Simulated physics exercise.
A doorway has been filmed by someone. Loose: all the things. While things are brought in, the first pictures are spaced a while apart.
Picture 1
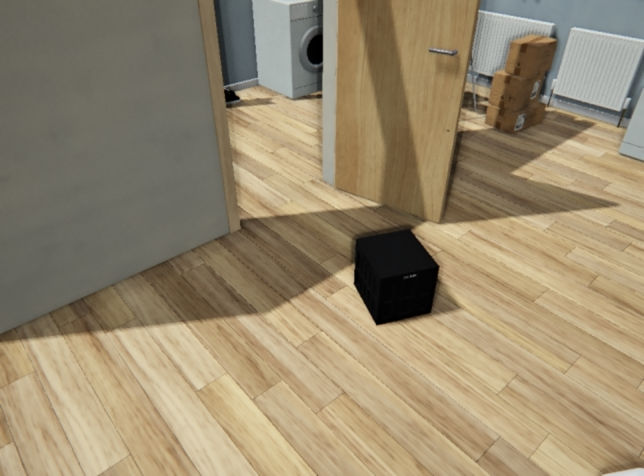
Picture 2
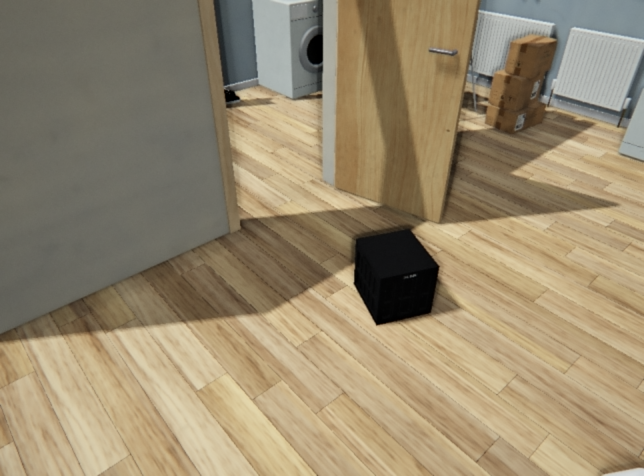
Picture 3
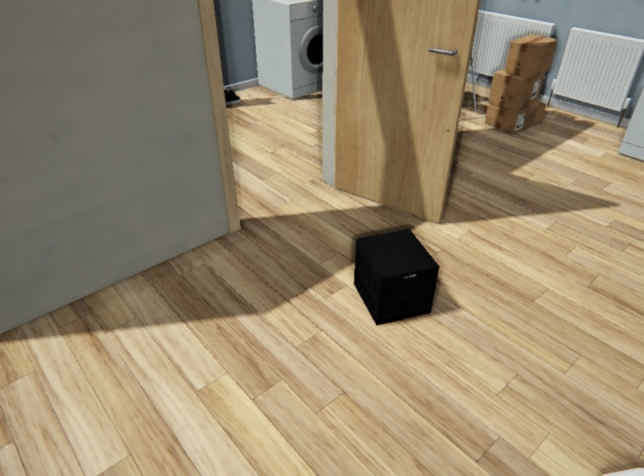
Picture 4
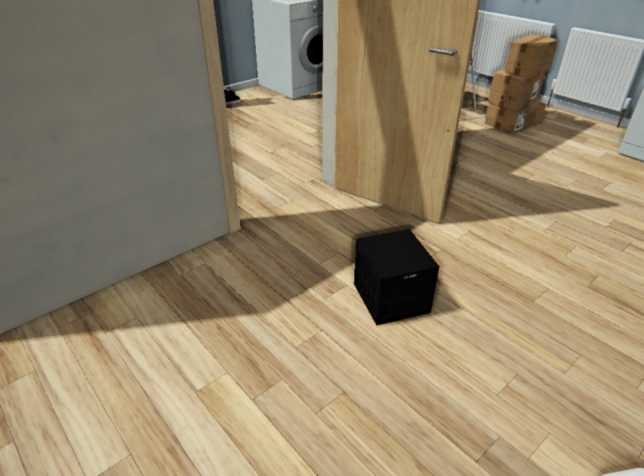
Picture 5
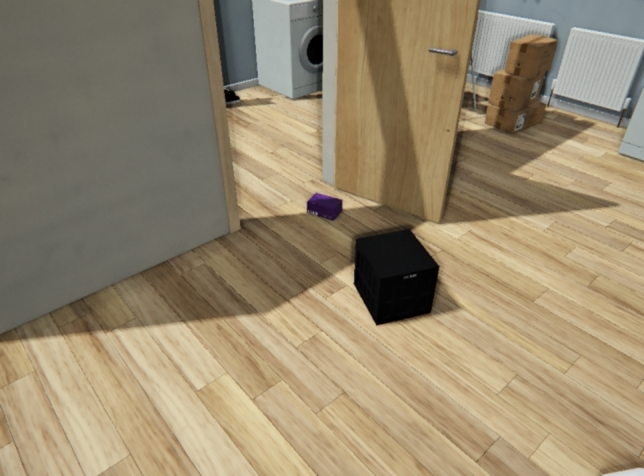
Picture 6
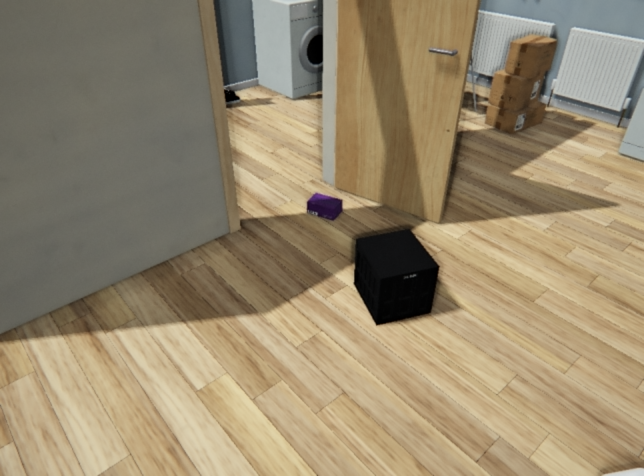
The clip shows a wide-open wooden door and a black crate on a wood floor, with a washing machine and stacked boxes beyond; a small purple box then appears near the doorway, while everything else stays still.
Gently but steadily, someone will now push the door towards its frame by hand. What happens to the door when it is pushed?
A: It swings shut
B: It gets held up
(A) It swings shut.
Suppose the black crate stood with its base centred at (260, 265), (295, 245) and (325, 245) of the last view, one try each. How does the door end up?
Case one: Swings all the way; case two: Gets held up; case three: Gets held up.
Then, 1.30 s later than the last frame, door 55° open; purple box moved a little near (321, 207).
Then, 1.90 s later than the last frame, door 18° open; purple box moved about its own width near (290, 204).
When it is over, door 0° open; moved from the start, purple box; black crate as before. End places, in pixels of the last picture, purple box near (274, 194).
